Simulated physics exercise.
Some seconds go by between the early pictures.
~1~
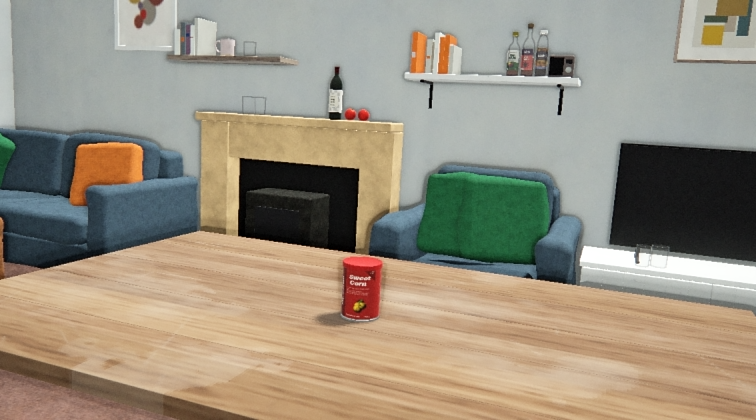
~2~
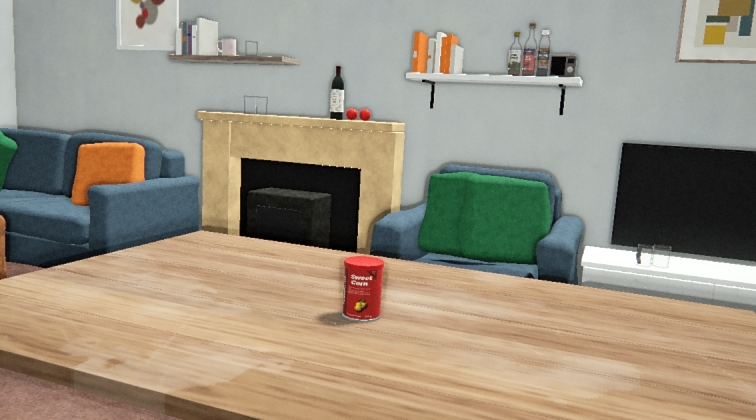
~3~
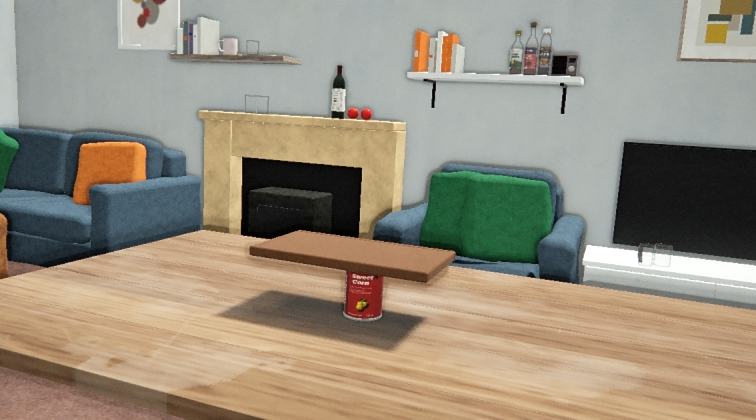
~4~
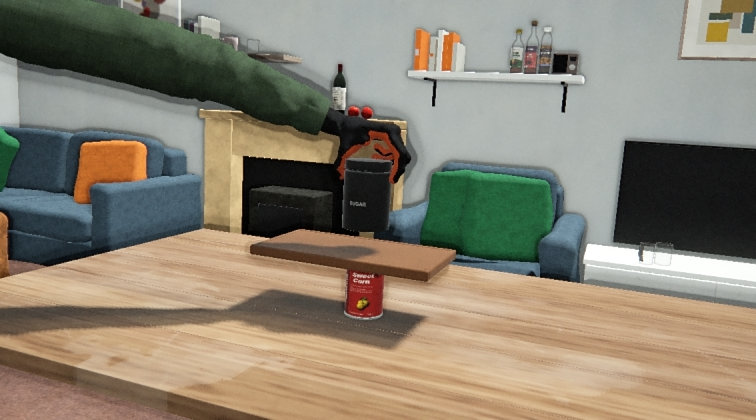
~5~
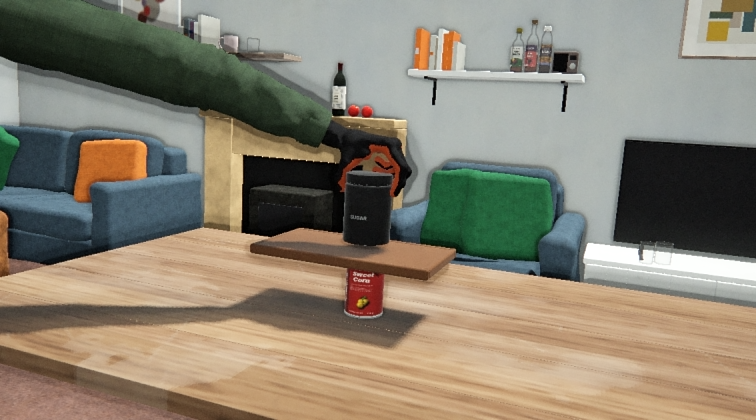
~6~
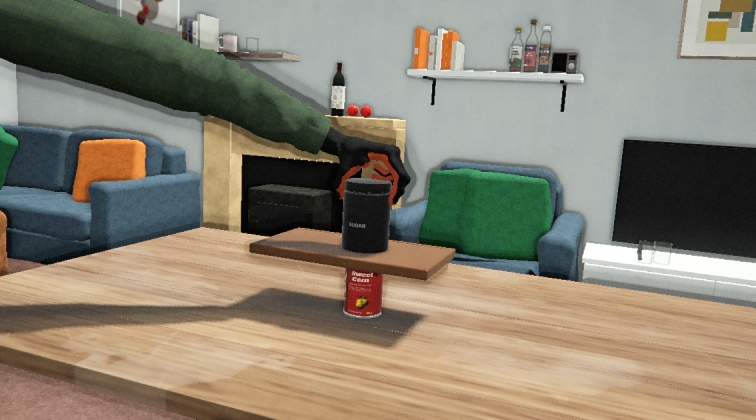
In a living room, a board appears across a red tin on a wooden table, and a gloved hand lowers a black jar onto it.
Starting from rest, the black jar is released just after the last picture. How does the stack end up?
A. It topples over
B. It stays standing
It stays standing (B).
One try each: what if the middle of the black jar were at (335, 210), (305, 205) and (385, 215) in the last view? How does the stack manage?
The first time it collapses, the second time it collapses, and the third time it stays standing.
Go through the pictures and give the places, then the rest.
The last thing is not in view yet; red tin (361, 289), in the first picture.
The last thing is not in view yet; red tin (363, 289), in the second picture.
The last thing is not in view yet; red tin (364, 288), in the third picture.
On its way; black jar (367, 194); red tin (365, 287), in the fourth picture.
On its way; black jar (368, 207); red tin (365, 285), in the fifth picture.
Set down, still held; black jar (367, 215); red tin (364, 285), in the sixth picture.
Then, 0.20 s later than the last frame, all is still.
Then, 0.50 s later than the last frame, black jar resting near (367, 215).
When it is over, all 3 as before. End places, in pixels of the last picture, black jar near (367, 215). The stack stays up.
